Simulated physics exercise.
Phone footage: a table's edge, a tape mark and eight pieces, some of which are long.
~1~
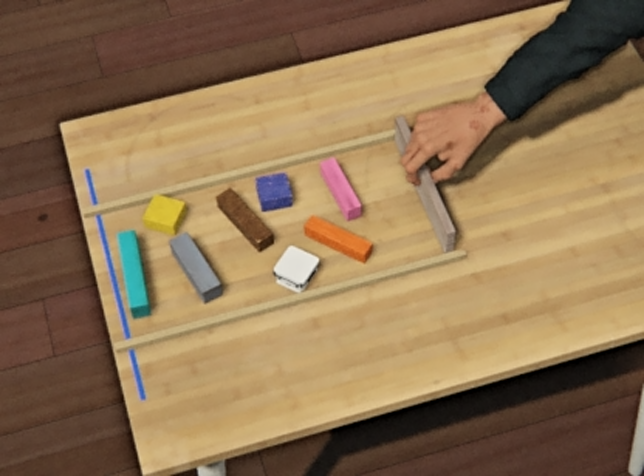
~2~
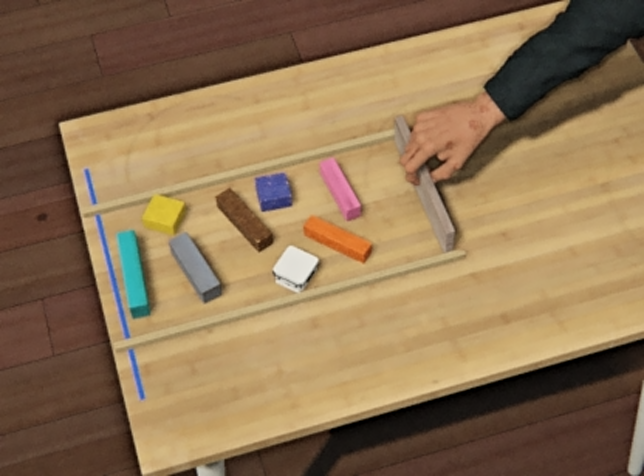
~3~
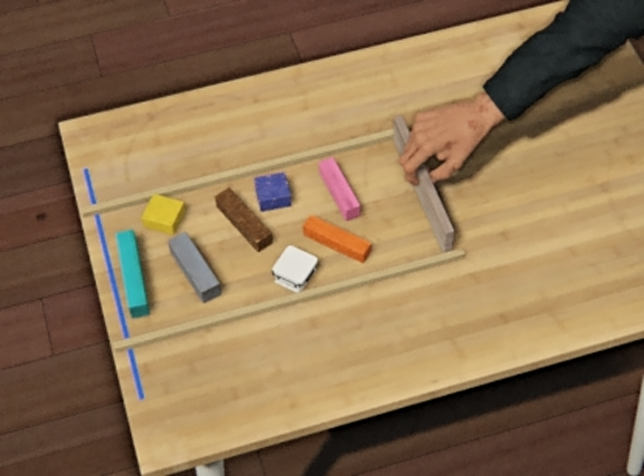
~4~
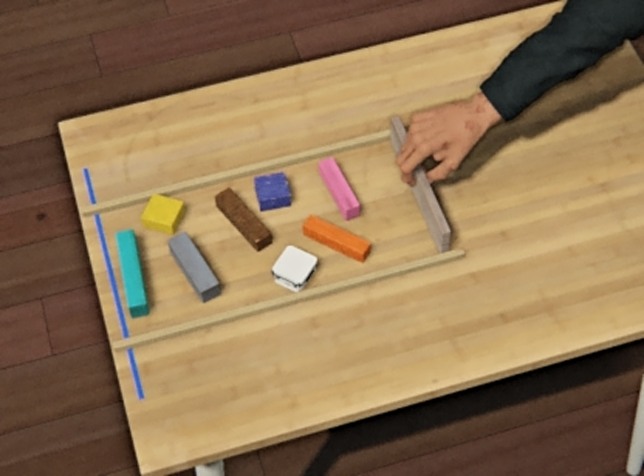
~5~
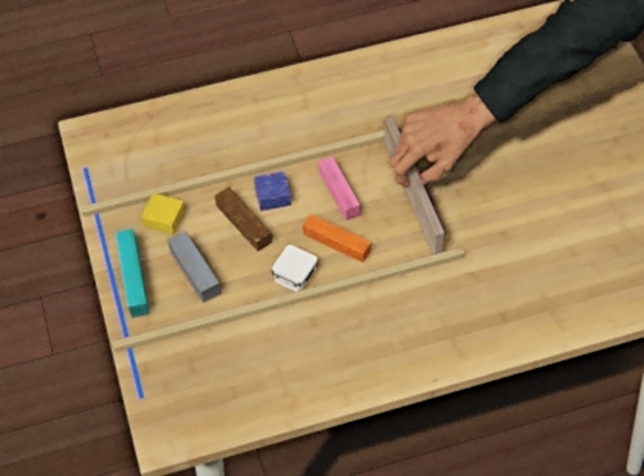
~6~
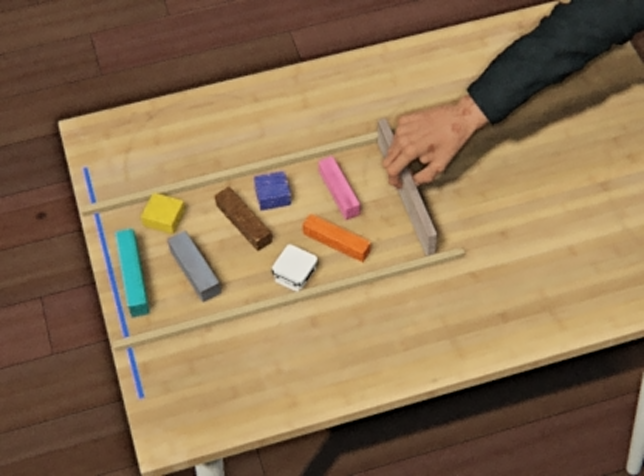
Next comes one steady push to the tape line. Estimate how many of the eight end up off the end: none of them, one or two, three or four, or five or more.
Honestly, a big bunch falls - five or more of them.
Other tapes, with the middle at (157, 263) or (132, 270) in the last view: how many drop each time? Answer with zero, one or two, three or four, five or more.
First tape: 3 or 4; second tape: Three or four.
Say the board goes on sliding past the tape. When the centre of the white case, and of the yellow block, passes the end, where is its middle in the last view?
Roughly (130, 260); roughly (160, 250).
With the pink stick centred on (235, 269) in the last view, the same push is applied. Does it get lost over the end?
It simply slips off.
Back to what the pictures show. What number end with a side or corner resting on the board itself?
It's 1 of them.
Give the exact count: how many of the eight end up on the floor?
The number is 7.
A little later, none off yet; turquoise stick at rest near (132, 272); yellow block at rest near (163, 213); grey stick at rest near (194, 266).
Next, none off yet; turquoise stick at rest near (132, 272); yellow block shifted a little near (145, 215); grey stick shifted a little near (179, 272).
Later still, none off yet; turquoise stick tilted well over near (77, 298); yellow block shifted well along near (89, 224); grey stick shifted about its own width near (106, 298).
When it is over, the number that fall off is five or more; down, orange bar, blue block, white case, brown bar, grey stick, yellow block and turquoise stick.
